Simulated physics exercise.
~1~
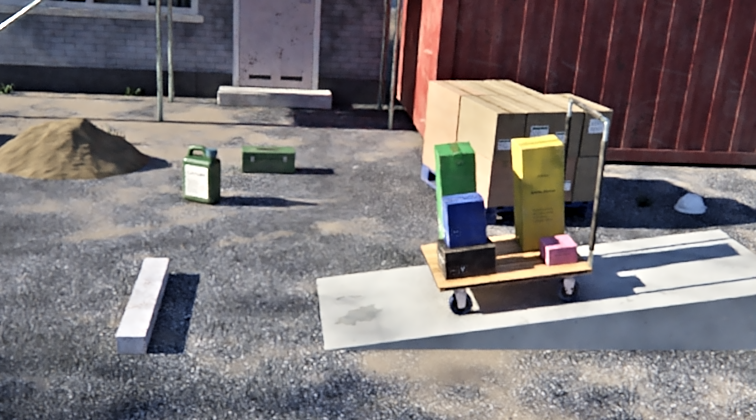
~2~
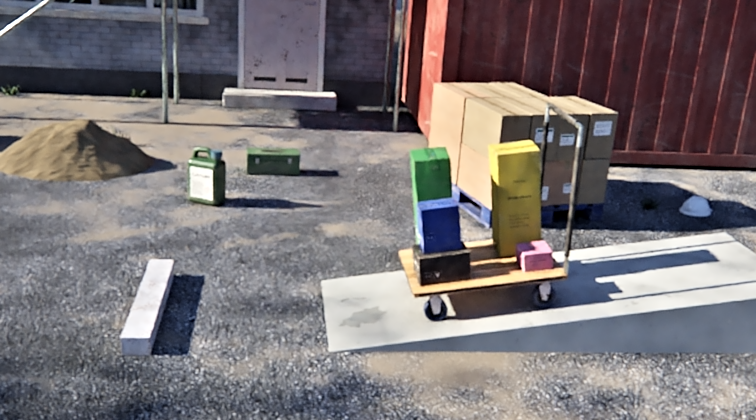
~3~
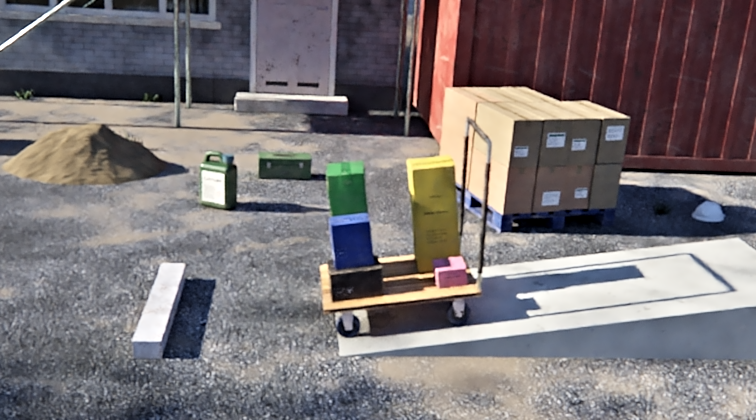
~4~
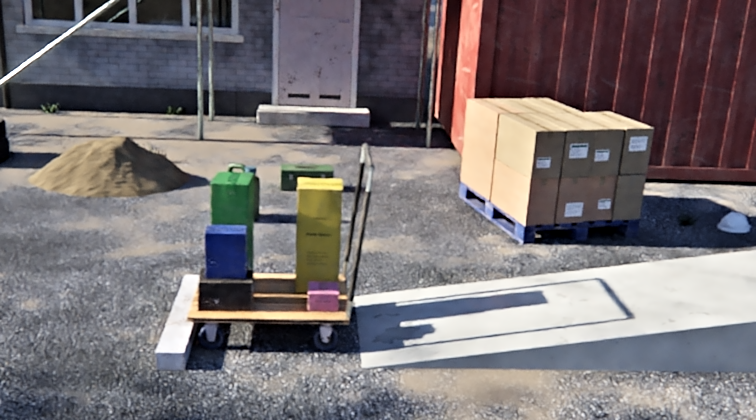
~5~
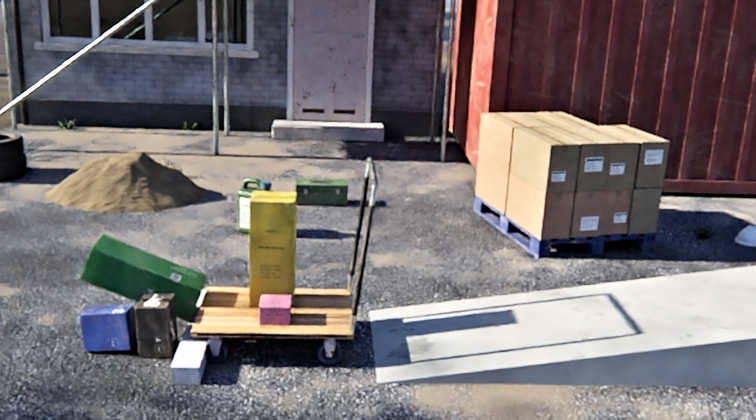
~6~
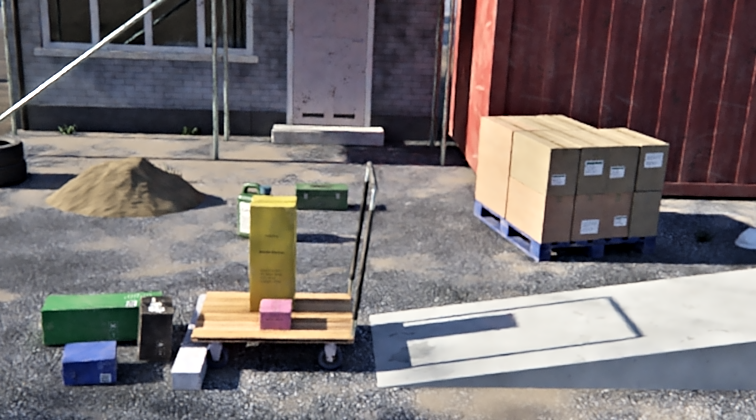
Trolley rolling left down a ramp and stopping at a kerb, green, blue and black boxes tumbling off, yellow and pink staying aboard.
